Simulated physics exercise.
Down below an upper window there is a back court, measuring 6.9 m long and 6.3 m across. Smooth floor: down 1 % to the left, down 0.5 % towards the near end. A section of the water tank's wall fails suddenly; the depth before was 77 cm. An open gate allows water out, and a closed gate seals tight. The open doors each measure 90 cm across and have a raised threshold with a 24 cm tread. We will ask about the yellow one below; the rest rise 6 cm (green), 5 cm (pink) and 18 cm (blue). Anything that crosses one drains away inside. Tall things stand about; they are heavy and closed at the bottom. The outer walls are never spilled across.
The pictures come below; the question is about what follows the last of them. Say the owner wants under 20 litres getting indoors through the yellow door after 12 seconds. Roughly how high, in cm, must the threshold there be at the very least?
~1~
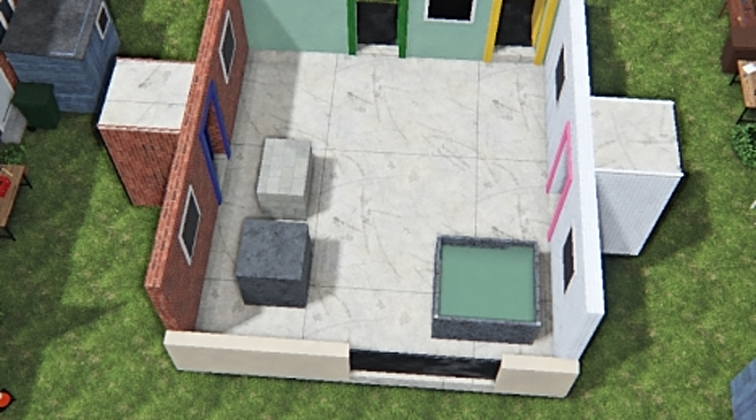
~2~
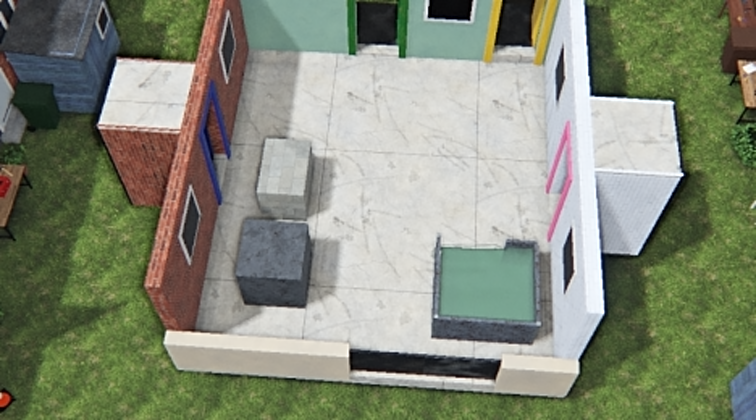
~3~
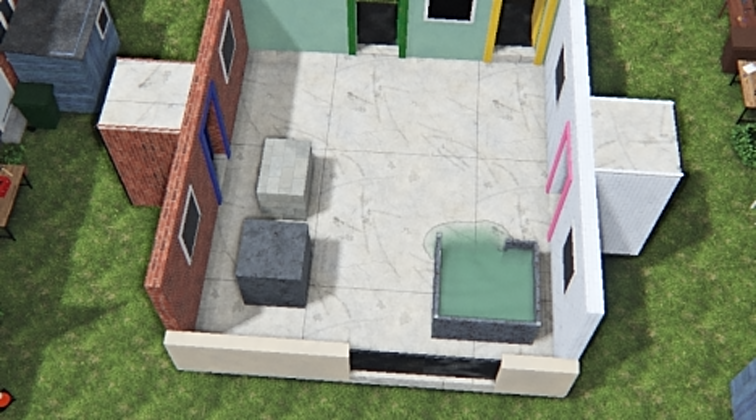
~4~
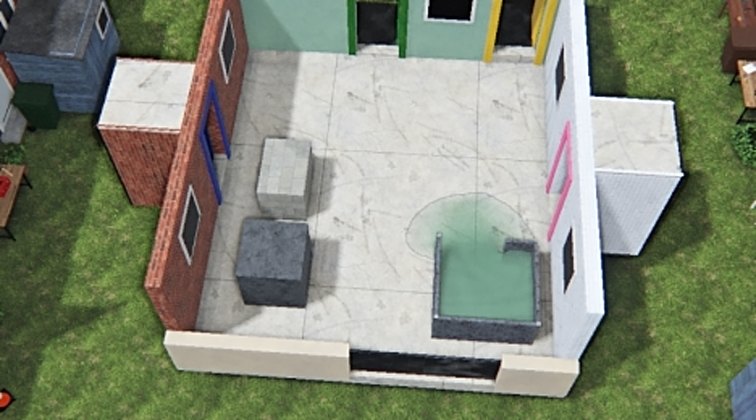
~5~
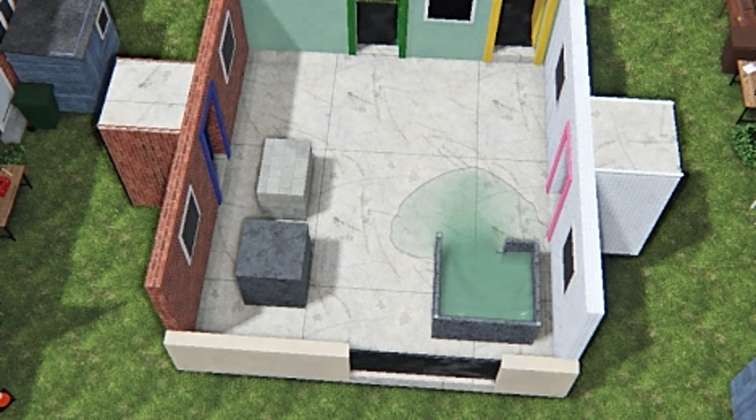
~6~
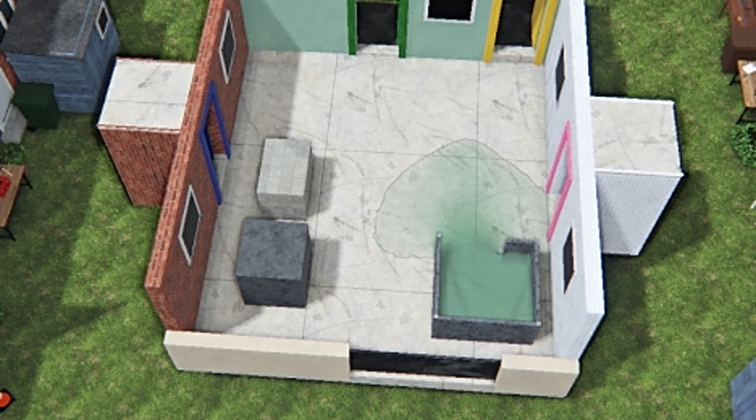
At the very least some 20 cm.
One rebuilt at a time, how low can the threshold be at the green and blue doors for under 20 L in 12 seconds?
Some 11.5 cm for green, some 6.5 cm for blue.
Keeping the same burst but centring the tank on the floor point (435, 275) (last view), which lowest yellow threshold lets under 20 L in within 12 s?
Near 13.0 cm.
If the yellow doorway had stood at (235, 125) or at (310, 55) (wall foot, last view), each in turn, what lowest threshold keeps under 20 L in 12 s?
10.5 and 8.0 cm.
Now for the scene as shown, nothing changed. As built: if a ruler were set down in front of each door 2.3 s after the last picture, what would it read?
Green door 14 cm, pink door 4 cm, blue door 0 cm, yellow door 23 cm.
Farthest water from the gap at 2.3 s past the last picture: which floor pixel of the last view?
Pixel close to (249, 50).
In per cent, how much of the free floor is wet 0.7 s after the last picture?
The wet part is about 40 per cent.
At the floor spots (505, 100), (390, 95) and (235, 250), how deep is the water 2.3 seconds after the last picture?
About 8, 2 and 0 cm respectively.
Then, 0.7 s after the last picture water covers 40 % of the floor, deepest (30 cm) near (464, 249); it has not reached the yellow door.
Then, 2.3 s after the last picture water covers 60 % of the floor, deepest (24 cm) near (520, 85); 23 cm at the yellow door, 7 litres in over its 24 cm threshold.
Then, 11.3 s after the last picture water covers 95 % of the floor, deepest (12 cm) near (192, 351); 1 cm at the yellow door, 9 litres in over its 24 cm threshold.
At the yellow door as built, the water peaked near 28 cm, 1.7 s after the last picture.
Run again over the same 12 s with other heights there, 44 litres in over 16.5 cm, 13 litres over 22.5 cm. The limit of 20 litres is kept from about 20 cm up.
